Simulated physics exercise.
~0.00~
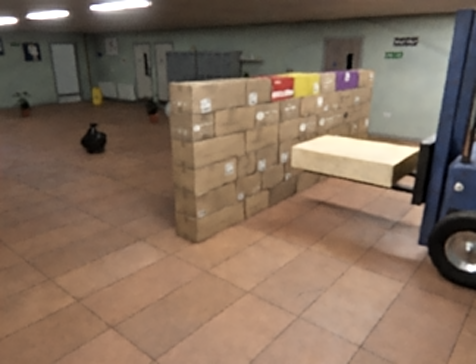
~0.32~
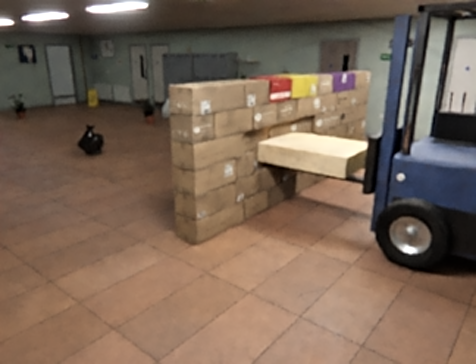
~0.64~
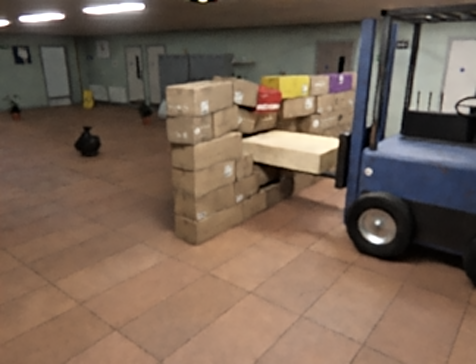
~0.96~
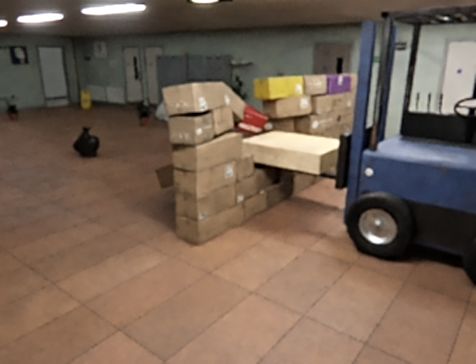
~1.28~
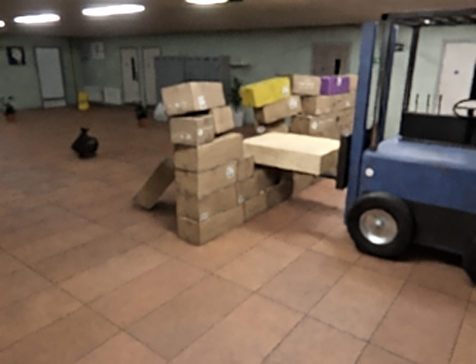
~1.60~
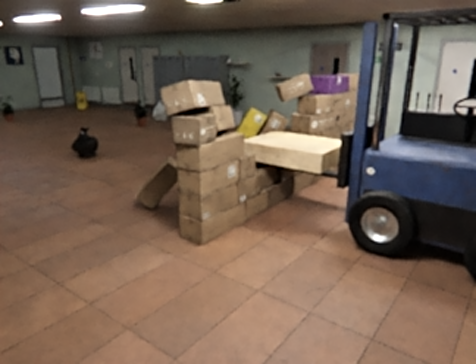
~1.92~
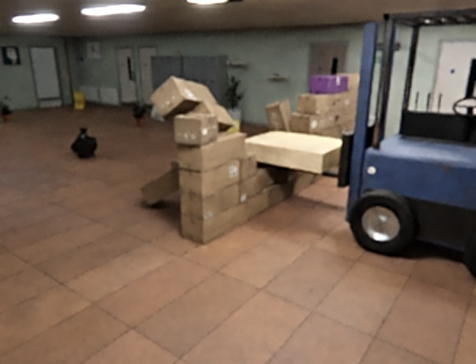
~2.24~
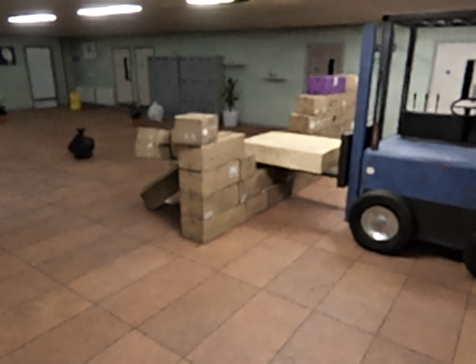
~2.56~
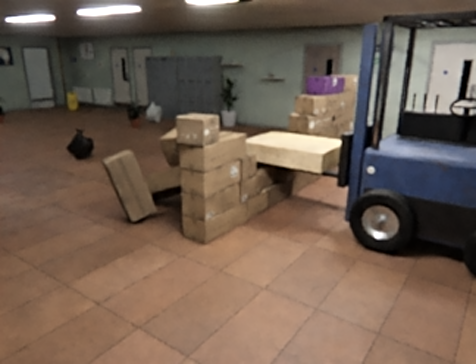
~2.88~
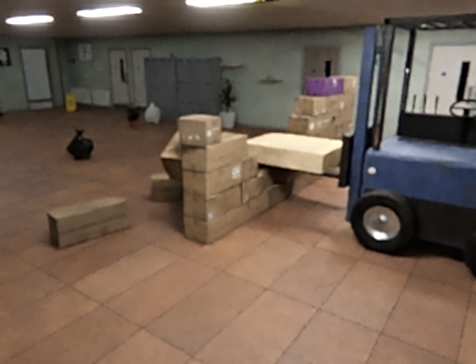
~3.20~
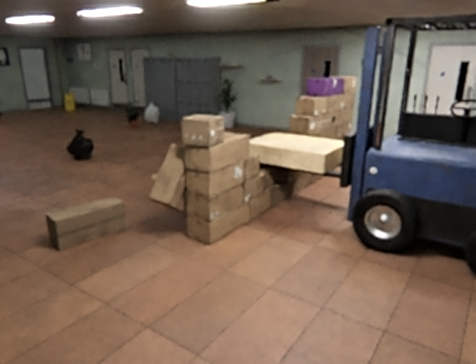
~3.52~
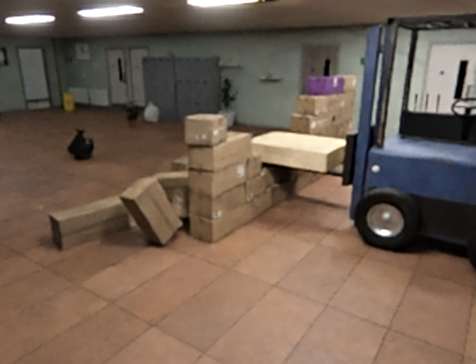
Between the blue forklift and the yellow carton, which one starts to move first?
The blue forklift moves first, rolling left toward the wall while the yellow carton still sits in place. The yellow carton shifts and tips only later, after the case has pushed into the wall.
Blue forklift driving a case into a carton wall, collapsing its middle and leaving a lowered left stack and purple-topped right stack.
